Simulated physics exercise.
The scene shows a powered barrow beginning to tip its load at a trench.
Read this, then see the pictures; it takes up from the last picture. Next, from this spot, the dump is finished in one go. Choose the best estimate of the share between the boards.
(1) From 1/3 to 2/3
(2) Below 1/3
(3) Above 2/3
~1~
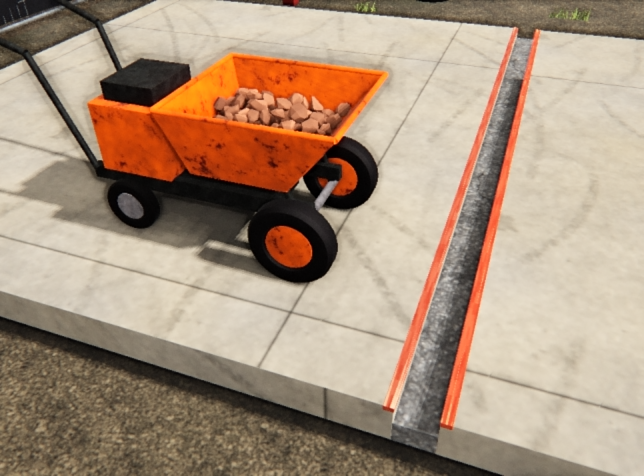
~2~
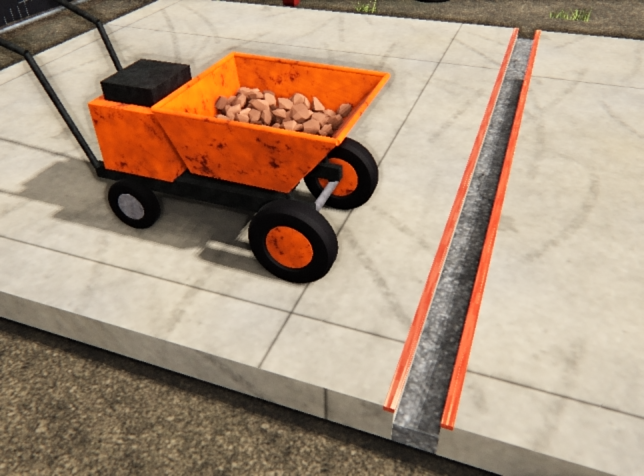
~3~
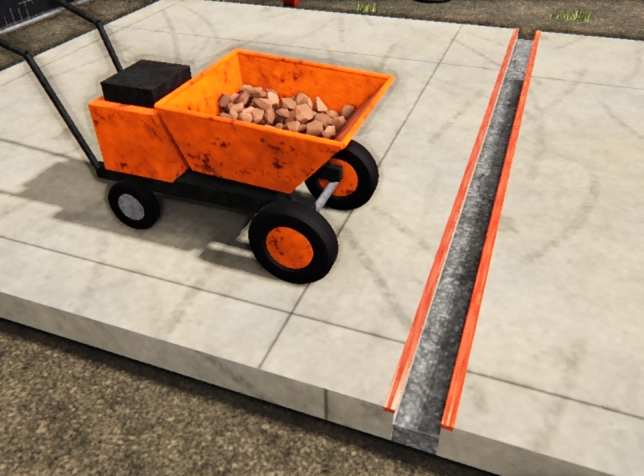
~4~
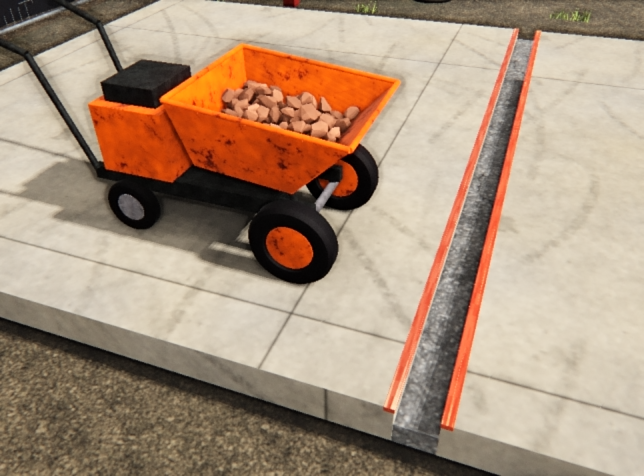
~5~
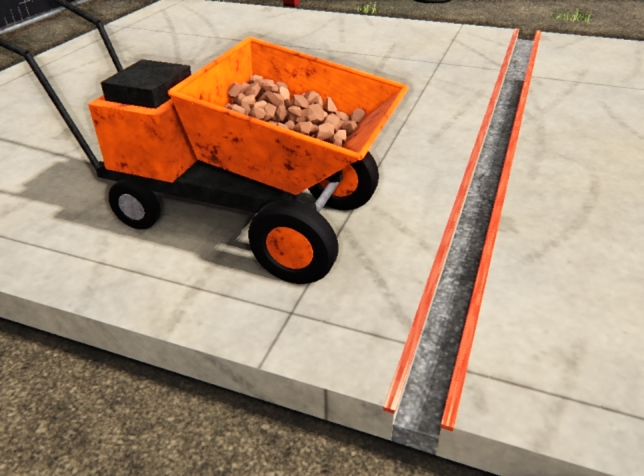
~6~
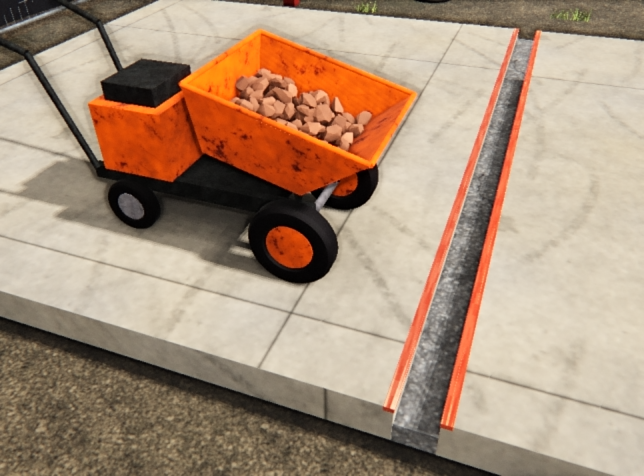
Answer: 1.
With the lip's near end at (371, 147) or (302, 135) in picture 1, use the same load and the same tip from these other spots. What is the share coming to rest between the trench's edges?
The first gives 10 %, the second 40 %.
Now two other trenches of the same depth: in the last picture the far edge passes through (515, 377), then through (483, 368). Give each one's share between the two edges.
The share would be 90 % first and 70 % second.
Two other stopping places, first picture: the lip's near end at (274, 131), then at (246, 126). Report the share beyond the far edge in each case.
First spot 0 per cent, second spot 0 per cent.
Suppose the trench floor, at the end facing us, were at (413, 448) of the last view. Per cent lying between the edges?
Around 70 per cent.
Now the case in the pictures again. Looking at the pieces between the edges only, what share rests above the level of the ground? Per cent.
Roughly 45 %.
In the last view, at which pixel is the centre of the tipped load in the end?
Near (465, 269).
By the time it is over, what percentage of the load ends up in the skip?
I'd say around 20 per cent.
Shortly afterwards, skip tipped steeply; the whole lot in the skip.
Next, skip tipped right over; all but a few in the skip; only a few short of the trench; a little in or heaped over the trench.
Some moments later, skip tipped right over; near a quarter in the skip; a little short of the trench; near half in or heaped over the trench; near a quarter beyond it.
In the end, skip tipped right over; near a quarter in the skip; a little short of the trench; near half in or heaped over the trench; near a quarter beyond it.
